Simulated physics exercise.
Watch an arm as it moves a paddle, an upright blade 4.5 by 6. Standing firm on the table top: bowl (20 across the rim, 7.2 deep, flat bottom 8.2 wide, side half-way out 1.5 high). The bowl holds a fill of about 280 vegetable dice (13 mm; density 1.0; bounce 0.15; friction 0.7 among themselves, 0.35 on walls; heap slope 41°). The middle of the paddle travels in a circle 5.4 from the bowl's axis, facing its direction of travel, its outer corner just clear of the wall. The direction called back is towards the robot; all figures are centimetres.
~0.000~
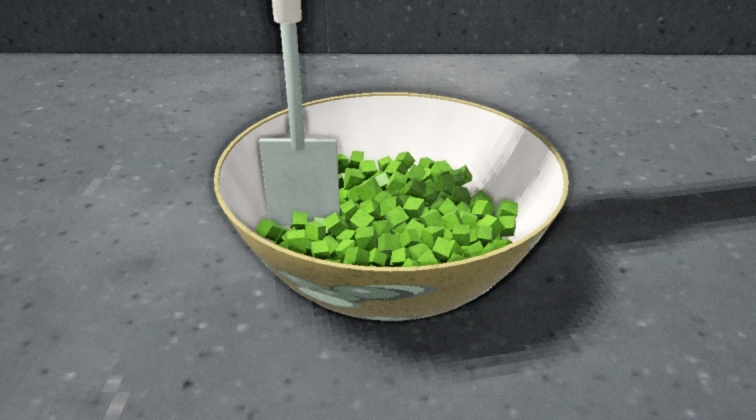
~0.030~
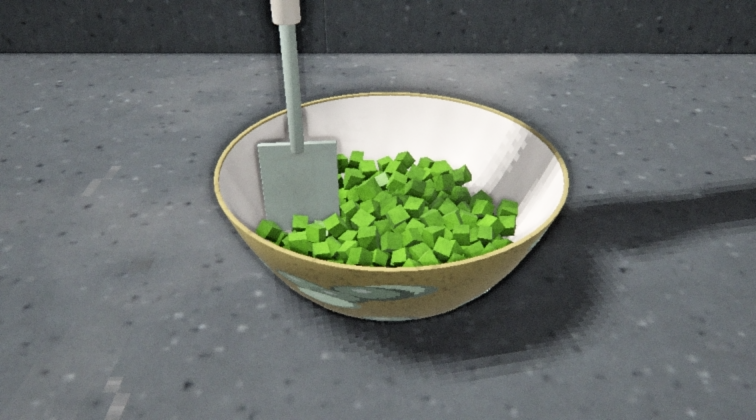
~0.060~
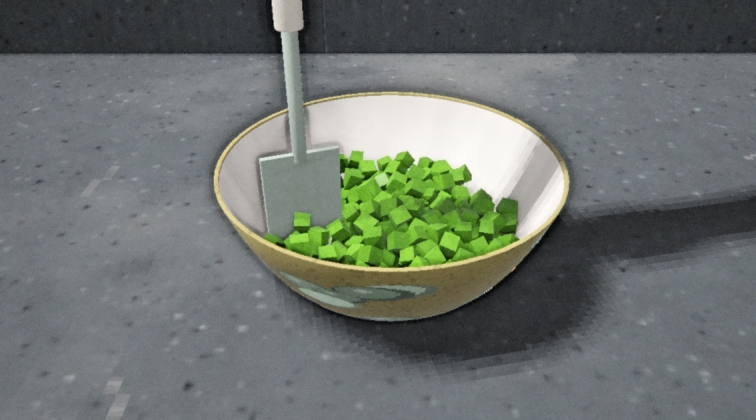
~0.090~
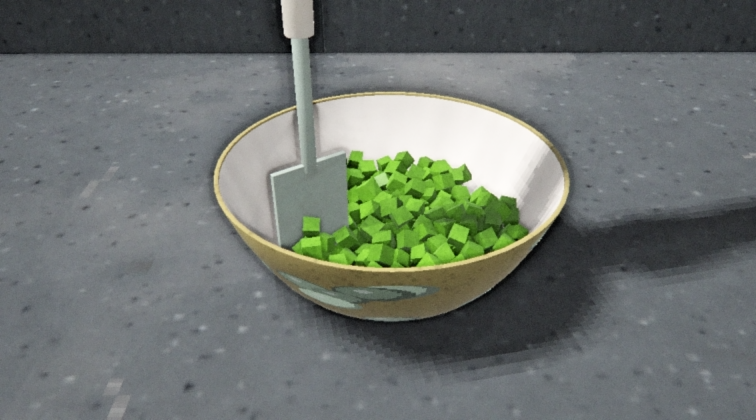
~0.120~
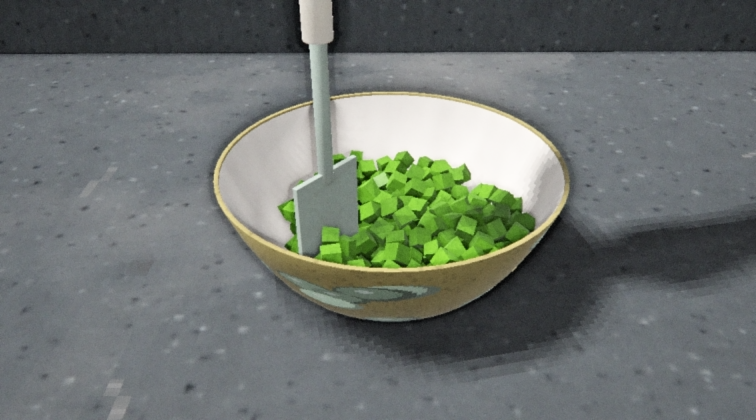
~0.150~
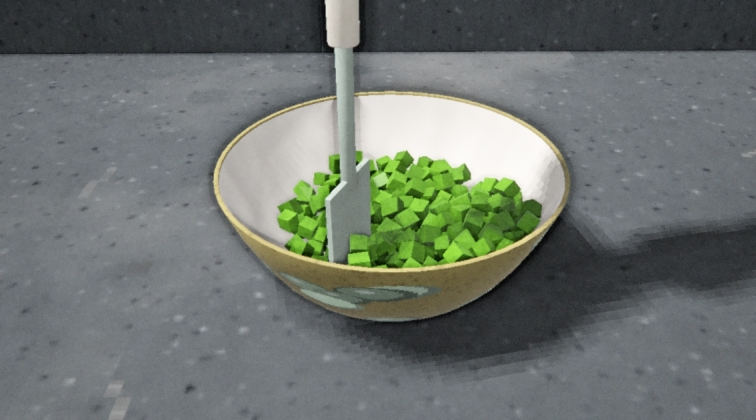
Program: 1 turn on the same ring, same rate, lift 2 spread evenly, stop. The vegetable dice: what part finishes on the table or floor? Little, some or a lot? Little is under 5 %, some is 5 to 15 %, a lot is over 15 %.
Some.
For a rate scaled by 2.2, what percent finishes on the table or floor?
Some 25 per cent.
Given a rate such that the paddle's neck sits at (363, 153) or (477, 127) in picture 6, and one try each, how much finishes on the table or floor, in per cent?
About 5 and 25 %.
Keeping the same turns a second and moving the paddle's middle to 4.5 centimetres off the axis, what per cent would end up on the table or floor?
That would come to roughly 10 percent.
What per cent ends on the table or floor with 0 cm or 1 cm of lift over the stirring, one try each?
I'd reckon around 15 and 10 per cent.
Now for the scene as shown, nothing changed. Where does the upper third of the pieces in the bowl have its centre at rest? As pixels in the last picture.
The centre sits around (334, 237) in the last picture.
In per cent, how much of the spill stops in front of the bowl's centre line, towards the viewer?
Near 10 in a hundred.
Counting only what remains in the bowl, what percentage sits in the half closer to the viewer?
Near 55 per cent of what stays in the bowl.
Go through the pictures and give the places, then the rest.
The first picture shows paddle neck at (296, 116), 0° round; upper third of the load around (396, 217), from x 270 to 510, top at y 160; 275 in the bowl.
The second picture shows paddle neck at (295, 119), 6° round; upper third of the load around (395, 217), from x 270 to 510, top at y 160.
The third picture shows paddle neck at (298, 129), 20° round; upper third of the load around (395, 221), from x 275 to 510, top at y 160.
The fourth picture shows paddle neck at (307, 138), 35° round; upper third of the load around (397, 227), from x 290 to 520, top at y 160.
The fifth picture shows paddle neck at (324, 146), 50° round; upper third of the load around (415, 225), from x 290 to 525, top at y 160.
The sixth picture shows paddle neck at (348, 152), 66° round; upper third of the load around (430, 222), from x 290 to 530, top at y 160; 275 in the bowl.
After 0.38 s, 179° round, highest piece 9 above the table; 274 in the bowl, 1 in flight or on the tool.
After 0.60 s, 293° round, highest piece 9 above the table; 259 in the bowl, 13 on the table or floor, 3 in flight or on the tool.
After 0.91 s, 0° round, highest piece 7 above the table; 256 in the bowl, 19 on the table or floor.
After 1.61 s, 0° round, highest piece 7 above the table; 256 in the bowl, 19 on the table or floor.
At rest, 256 in the bowl, 19 on the table or floor. That is 7 % on the table or floor.
